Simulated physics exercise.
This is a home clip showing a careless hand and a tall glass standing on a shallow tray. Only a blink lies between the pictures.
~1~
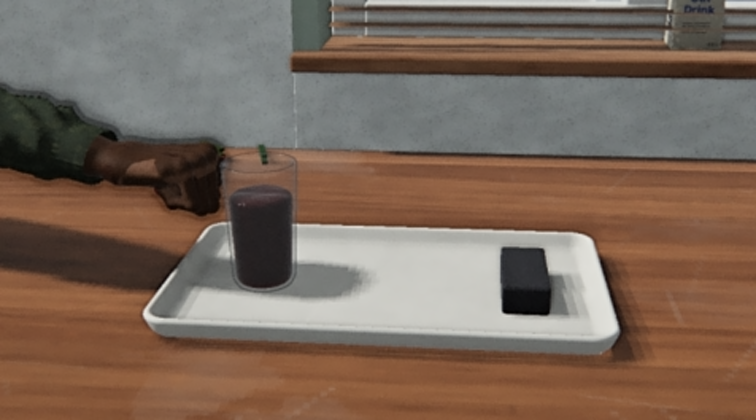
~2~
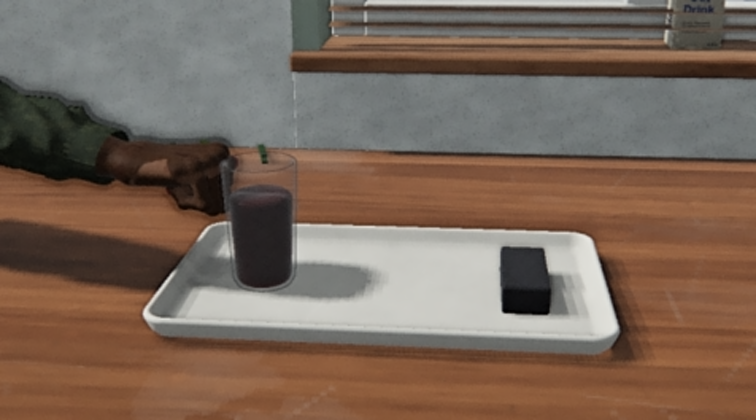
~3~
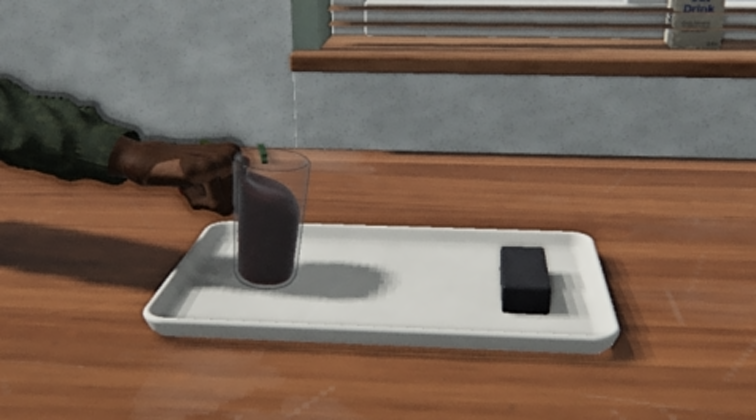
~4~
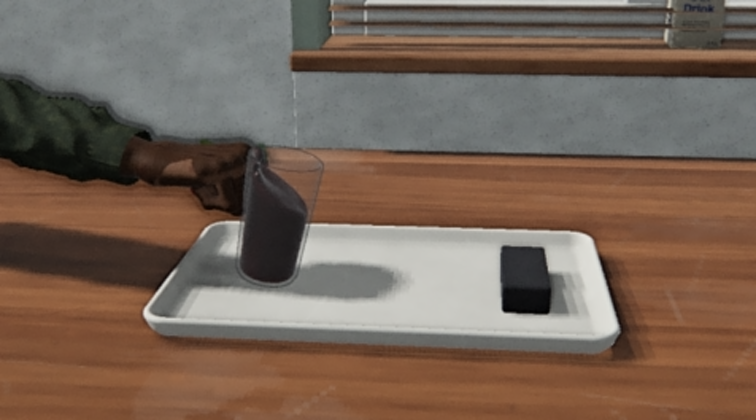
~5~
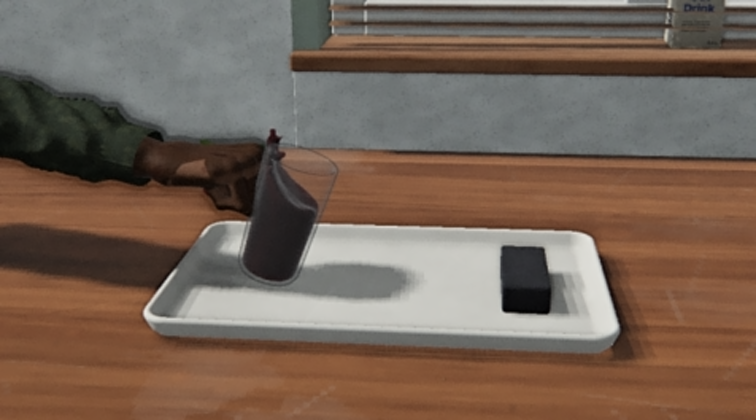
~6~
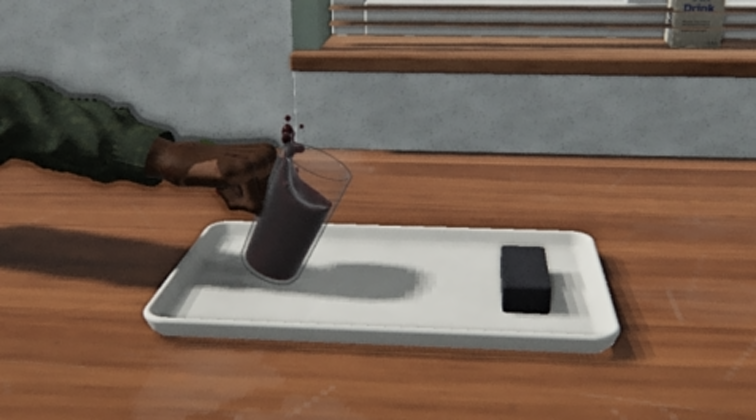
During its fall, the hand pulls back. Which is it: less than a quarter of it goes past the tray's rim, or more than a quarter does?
Less than a quarter goes past the rim.
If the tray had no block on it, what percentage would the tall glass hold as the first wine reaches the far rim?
Roughly 55 %, give or take.
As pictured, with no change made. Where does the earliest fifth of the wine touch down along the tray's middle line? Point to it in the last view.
Roughly at (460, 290).
A moment on, the tall glass lies on its side and 97 per cent is in the glass, 0 on the tray and 3 above or beyond its rim.
Next, the tall glass lies on its side and 52 per cent is in the glass, 34 on the tray and 14 above or beyond its rim.
Then the tall glass lies on its side and 28 per cent is in the glass, 45 on the tray and 27 above or beyond its rim.
Later the tall glass lies on its side and 16 per cent is in the glass, 73 on the tray and 11 above or beyond its rim.
In the end 89 per cent is held by tray and glass, 11 is off the tray.
